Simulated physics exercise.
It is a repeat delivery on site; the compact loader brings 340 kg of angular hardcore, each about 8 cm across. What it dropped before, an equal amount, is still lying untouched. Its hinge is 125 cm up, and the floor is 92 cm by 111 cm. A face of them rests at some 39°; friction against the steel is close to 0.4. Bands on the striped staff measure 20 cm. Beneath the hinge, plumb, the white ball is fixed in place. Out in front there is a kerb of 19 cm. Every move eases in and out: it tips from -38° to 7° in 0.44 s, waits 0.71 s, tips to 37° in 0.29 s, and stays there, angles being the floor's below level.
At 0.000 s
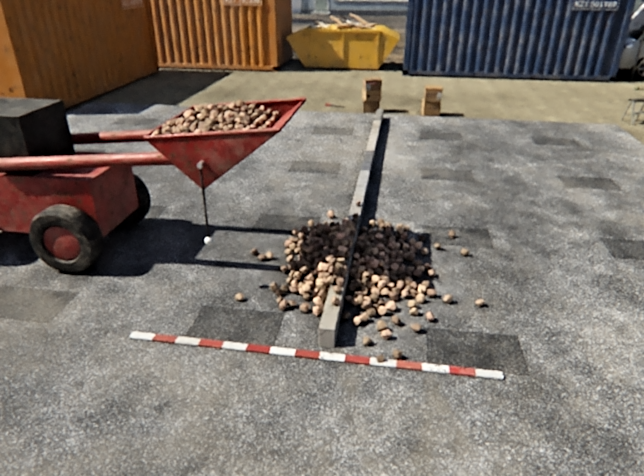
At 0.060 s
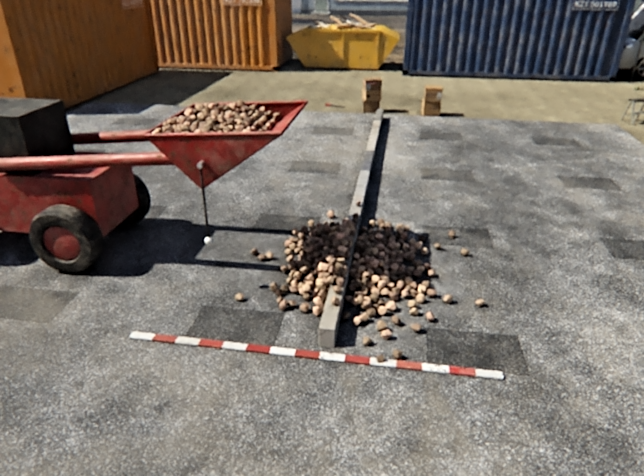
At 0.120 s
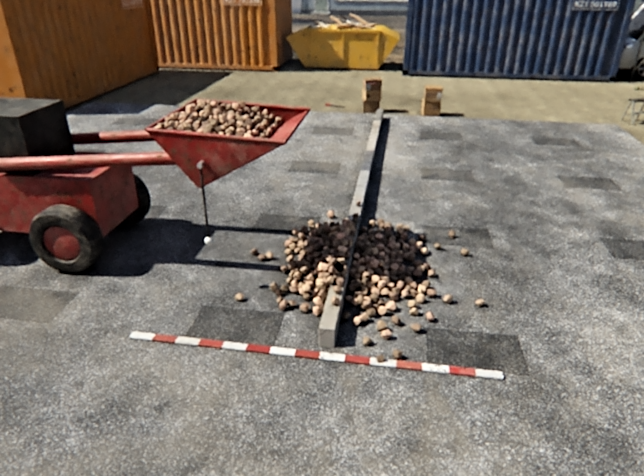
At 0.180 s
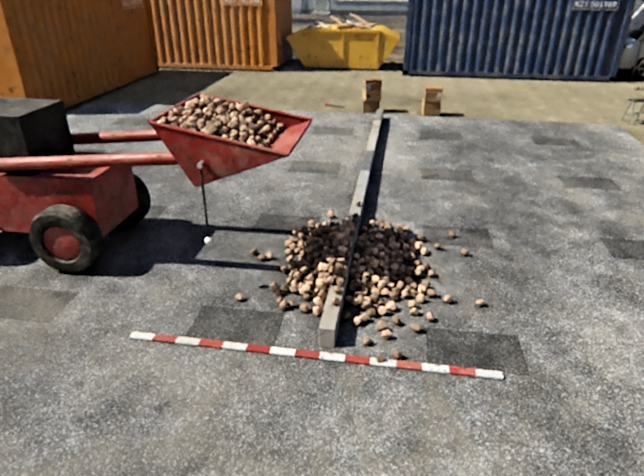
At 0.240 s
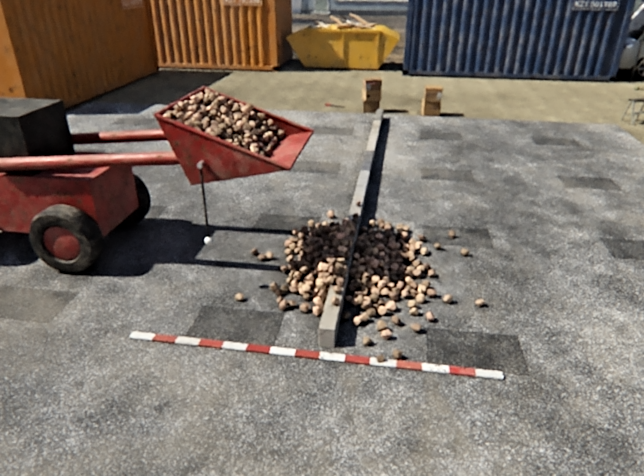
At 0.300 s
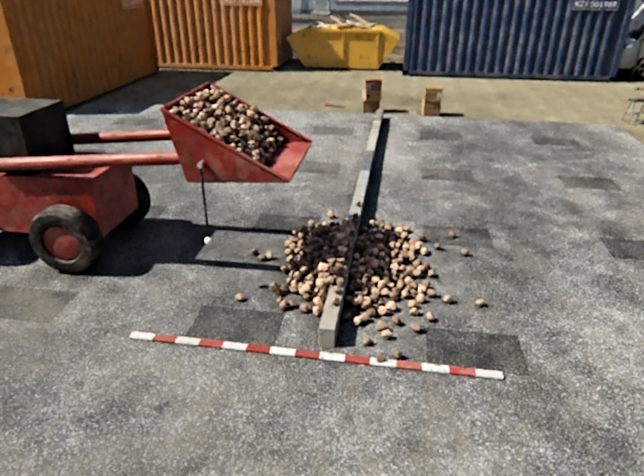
In a paved yard by some shipping containers, a red loader's raised bucket of brownish stones slowly tilted forward to the right, its load shifting inside, while the heap across the kerb lay still.
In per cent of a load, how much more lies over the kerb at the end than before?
Some 3 per cent more.
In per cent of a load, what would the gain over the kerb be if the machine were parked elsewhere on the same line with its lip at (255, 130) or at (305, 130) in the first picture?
First place: Roughly 0 %; second place: Roughly 30 %.
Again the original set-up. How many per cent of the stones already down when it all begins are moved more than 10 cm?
Around 0 in a hundred.
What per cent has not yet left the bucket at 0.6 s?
Close to 100 in a hundred is still held.
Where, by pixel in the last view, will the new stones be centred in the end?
Near (305, 250).
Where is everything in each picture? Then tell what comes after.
Lip at (280, 130), floor tilted -38°, highest stones at (237, 110). The earlier load is highest near (339, 250), 31 cm above ground level, 57 % on this side of the kerb, 43 % over the kerb, in the first picture.
The bucket is at -36°, its lip at (282, 133); the top of the load is at (227, 110); the stones move at 0.3 m/s on average, in the second picture.
Lip at (285, 142), floor tilted -30°, highest stones at (205, 107); the stones move at 0.5 m/s on average, in the third picture.
Lip at (289, 155), floor tilted -22°, highest stones at (200, 102); the stones move at 0.6 m/s on average, in the fourth picture.
The bucket is at -12°, its lip at (290, 169); the top of the load is at (205, 98); the stones move at 0.6 m/s on average, in the fifth picture.
The bucket is at -4°, its lip at (289, 182); the top of the load is at (209, 94); the stones move at 0.5 m/s on average, in the sixth picture.
After 0.4 s the floor is at 6°; in per cent of one load, 100 in the bucket, 57 on this side of the kerb, 43 over the kerb; the foremost stones are at (447, 275).
After 0.6 s the floor is at 7°; in per cent of one load, 100 in the bucket, 57 on this side of the kerb, 43 over the kerb; the foremost stones are at (447, 275).
After 1.9 s the floor is at 37°; in per cent of one load, 42 in the bucket, 115 on this side of the kerb, 43 over the kerb; the foremost stones are at (447, 275).
After 4.6 s the floor is at 37°; in per cent of one load, 0 in the bucket, 154 on this side of the kerb, 46 over the kerb; the foremost stones are at (447, 275). Net gain over the kerb, 3.
